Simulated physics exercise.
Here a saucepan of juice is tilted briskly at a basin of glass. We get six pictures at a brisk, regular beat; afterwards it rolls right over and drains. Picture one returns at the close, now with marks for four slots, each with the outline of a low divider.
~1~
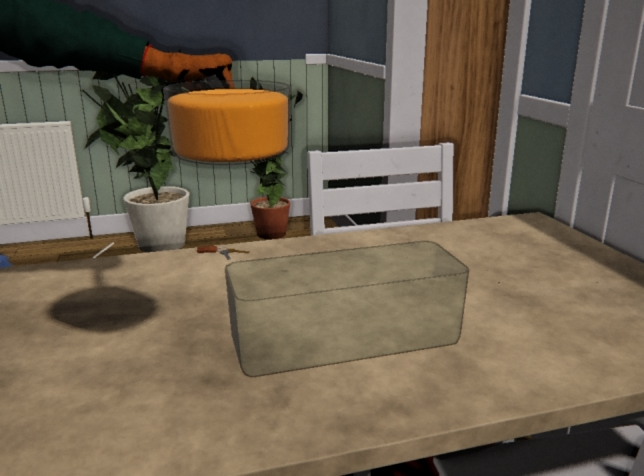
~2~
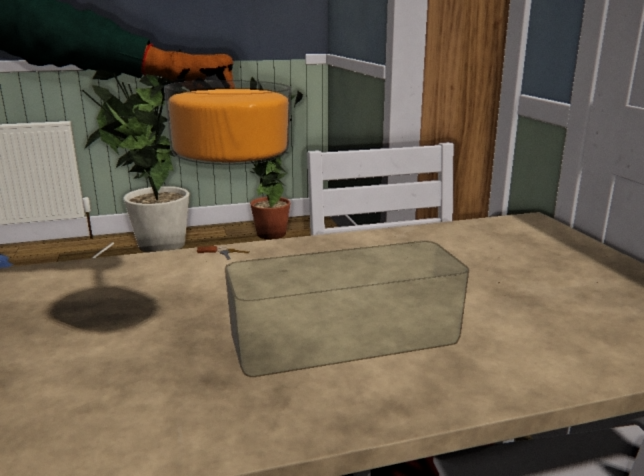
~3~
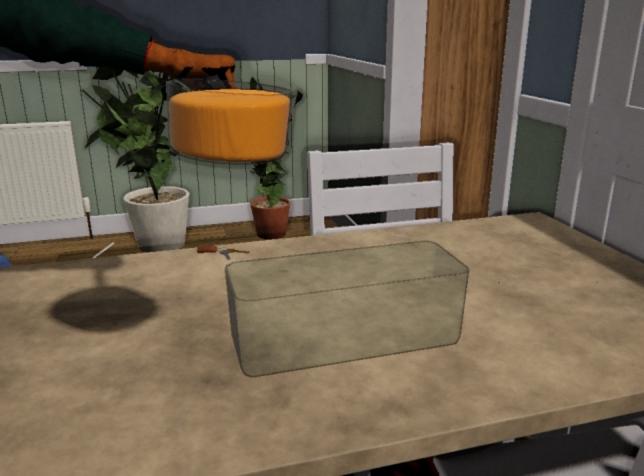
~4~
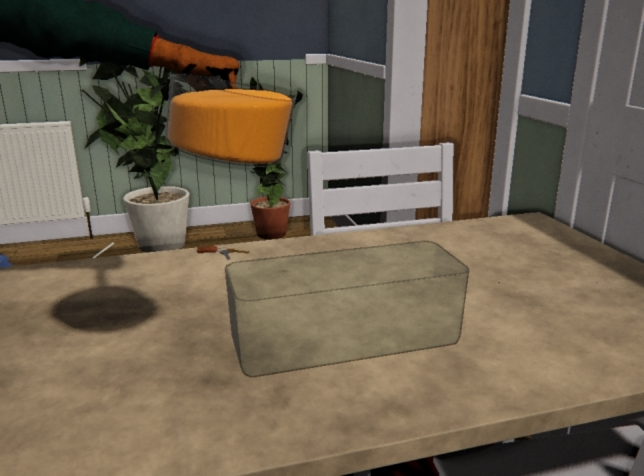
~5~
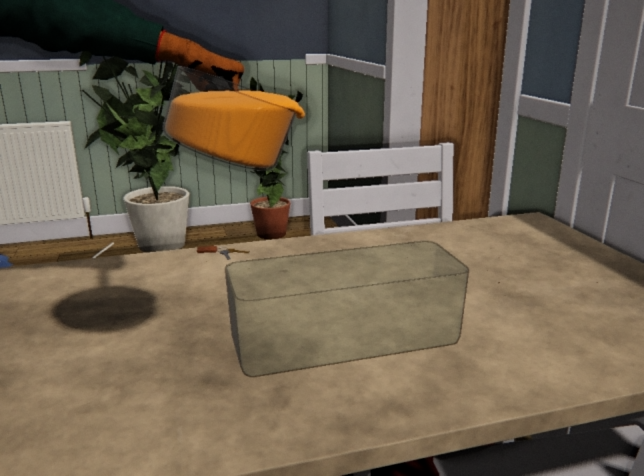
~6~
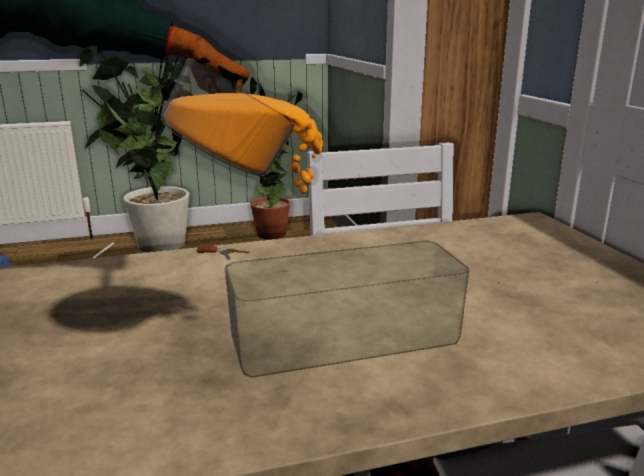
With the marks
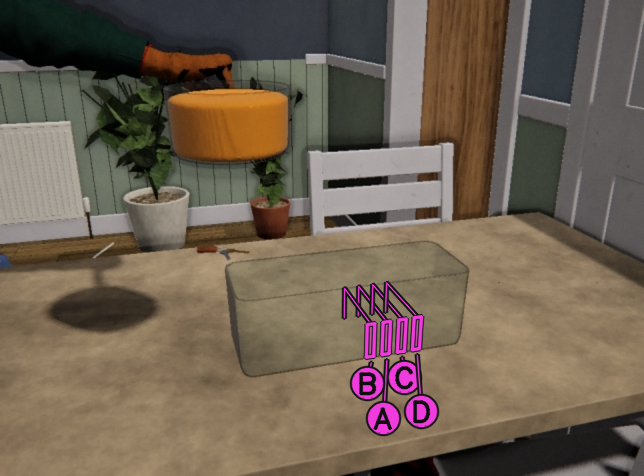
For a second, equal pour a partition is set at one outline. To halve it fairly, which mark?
The answer is place B.
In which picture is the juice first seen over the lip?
Picture 5.
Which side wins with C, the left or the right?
The left one.
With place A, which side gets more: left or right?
The left side.
In magenta, A at (386, 360); B at (371, 362); C at (402, 357); D at (417, 355).
With A, about 74 % ends left of the wall and 24 % right of it.
With B, about 50 % ends left of the wall and 48 % right of it.
With C, about 94 % ends left of the wall and 3 % right of it.
With D, about 90 % ends left of the wall and 9 % right of it.
